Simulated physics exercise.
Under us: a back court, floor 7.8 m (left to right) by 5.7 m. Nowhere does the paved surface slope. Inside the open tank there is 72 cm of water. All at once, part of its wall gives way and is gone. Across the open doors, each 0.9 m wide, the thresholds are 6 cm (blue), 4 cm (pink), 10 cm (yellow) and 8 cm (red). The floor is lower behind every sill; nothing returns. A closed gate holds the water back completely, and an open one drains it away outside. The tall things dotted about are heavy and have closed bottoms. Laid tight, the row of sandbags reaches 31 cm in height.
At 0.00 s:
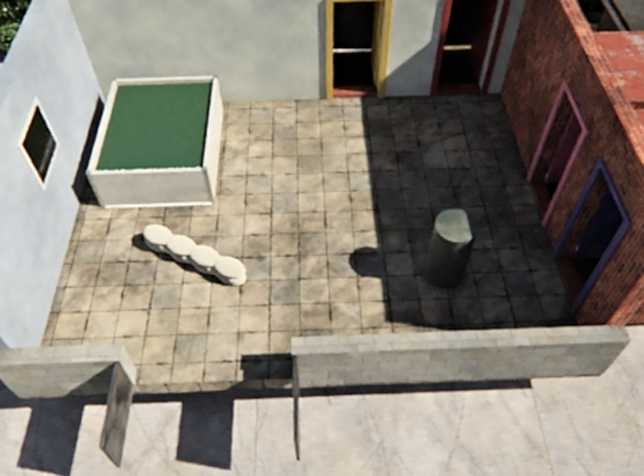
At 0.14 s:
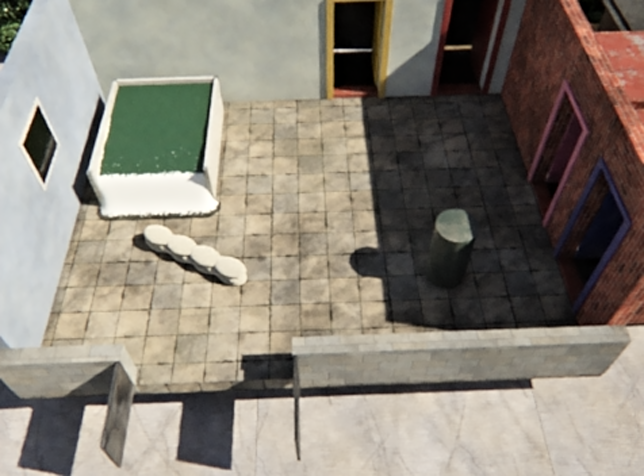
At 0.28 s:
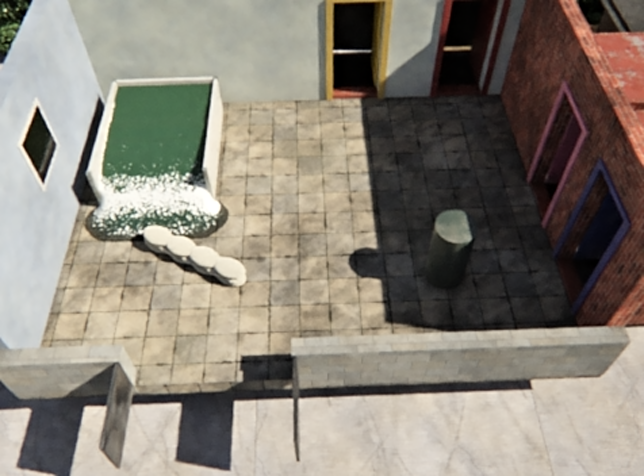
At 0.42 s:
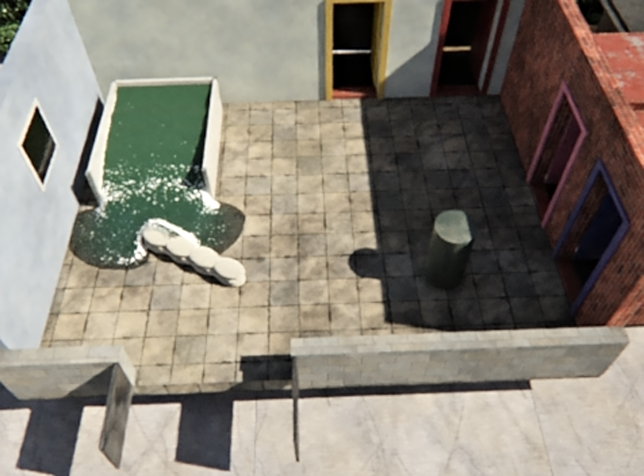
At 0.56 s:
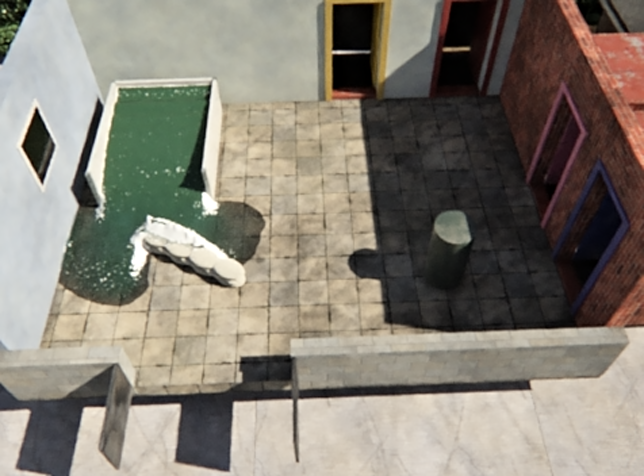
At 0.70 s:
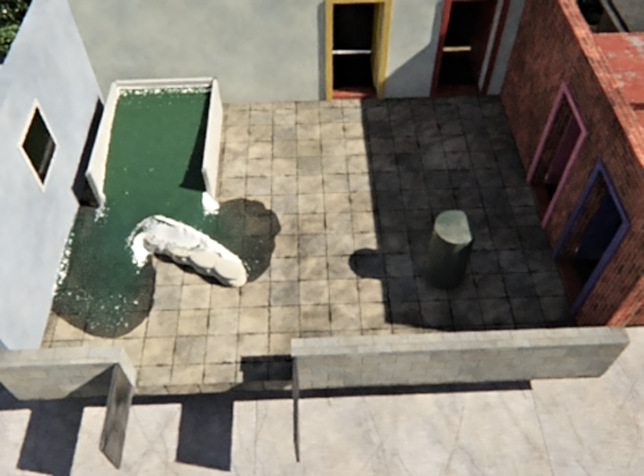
Green water pours through the front of a white-walled open tank at the left of a paved court, seen from high above by a still camera. A low pale row of sandbags lies before it, with a grey-green cylinder in shadow at right and yellow, red, pink and blue doorways beyond. White froth breaks out first, then the water spreads around the row and along the left wall.
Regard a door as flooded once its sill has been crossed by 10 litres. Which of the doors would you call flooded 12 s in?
I would call the blue door flooded; I would call the pink door flooded; I would call the yellow door not flooded; I would call the red door flooded.
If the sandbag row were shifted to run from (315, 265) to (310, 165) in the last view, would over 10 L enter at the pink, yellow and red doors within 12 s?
Against that limit: Pink not over, yellow under, red under.
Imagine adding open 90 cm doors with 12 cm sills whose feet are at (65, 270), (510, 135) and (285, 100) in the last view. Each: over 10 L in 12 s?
In turn: Beyond it, short of it, short of it.
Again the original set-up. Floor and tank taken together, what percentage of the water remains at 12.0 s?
Some 70 in a hundred.
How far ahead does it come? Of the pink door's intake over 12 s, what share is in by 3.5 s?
Estimate: Around 10 per cent.
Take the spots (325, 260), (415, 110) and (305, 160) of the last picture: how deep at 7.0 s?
Close to 4, 4 and 0 centimetres.
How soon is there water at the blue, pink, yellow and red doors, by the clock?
Blue: 3.4 s; pink: 3.0 s; yellow: 7.5 s; red: 5.5 s.
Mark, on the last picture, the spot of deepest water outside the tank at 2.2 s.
The spot is near (60, 373) in the last view.
After 1.4 s water covers 25 % of the floor and is deepest (60 cm) near (34, 374); blue door not reached, pink door not reached, yellow door not reached, red door not reached.
After 2.2 s water covers 45 % of the floor and is deepest (48 cm) near (60, 373); blue door not reached, pink door not reached, yellow door not reached, red door not reached.
After 3.5 s water covers 65 % of the floor and is deepest (26 cm) near (34, 374); blue door 7 cm at the sill, 0 L in, pink door 11 cm at the sill, 10 L in, yellow door not reached, red door not reached.
After 7.0 s water covers 75 % of the floor and is deepest (18 cm) near (500, 104); blue door 16 cm at the sill, 125 L in, pink door 5 cm at the sill, 100 L in, yellow door not reached, red door 14 cm at the sill, 2 L in.
After 12.0 s water covers 95 % of the floor and is deepest (10 cm) near (233, 131); blue door 6 cm at the sill, 201 L in, pink door 4 cm at the sill, 103 L in, yellow door 6 cm at the sill, 0 L in, red door 8 cm at the sill, 48 L in.
